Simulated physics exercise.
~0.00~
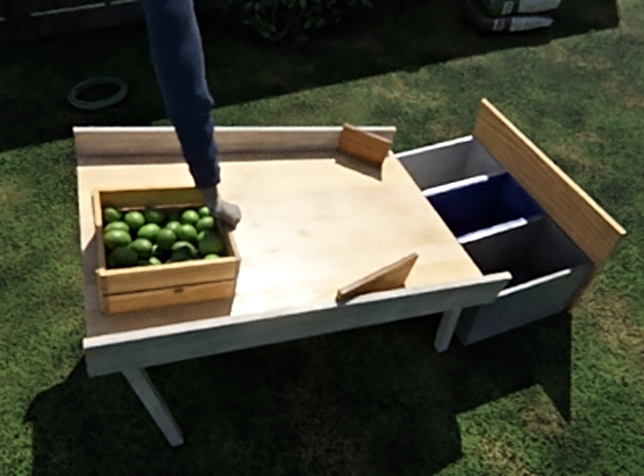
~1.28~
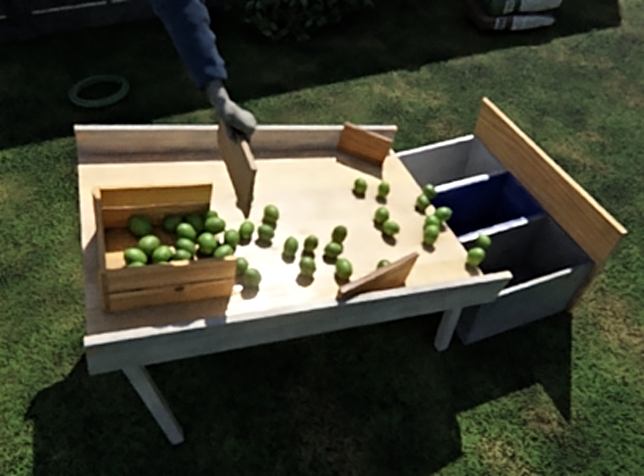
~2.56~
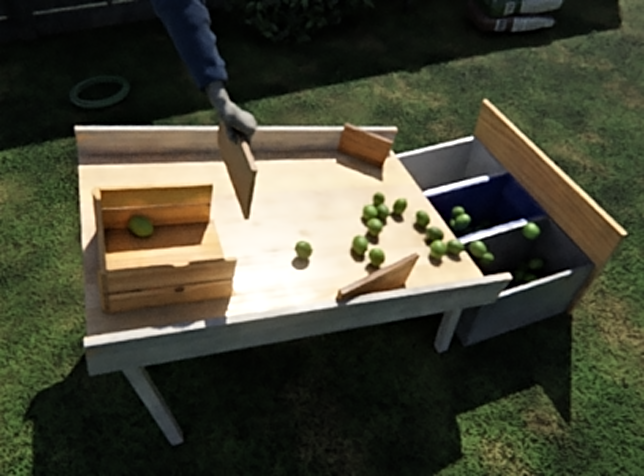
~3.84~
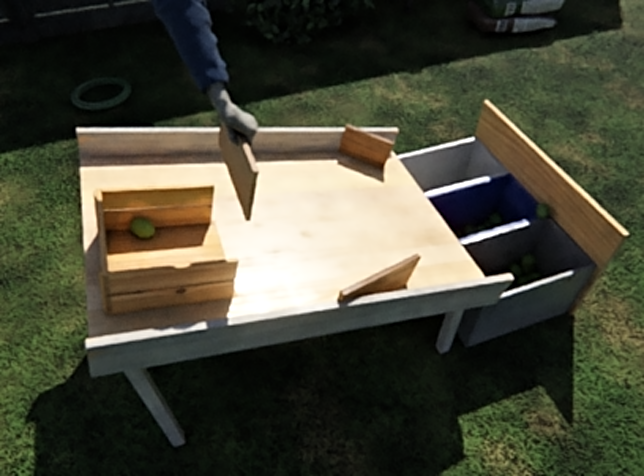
On a shaded lawn, seen from above by a slightly swaying camera, a pale wooden table slopes down to the right. A wooden pen packed with green limes sits at its left end, two angled boards stand farther along, and white, blue and grey bins wait beyond the right edge. A gloved hand in a blue sleeve lifts the pen's gate clear and holds it up. The limes spill out, roll between the boards and drop off the edge. Finally the tabletop is bare, with limes in the blue and grey bins and a little green left in the pen.
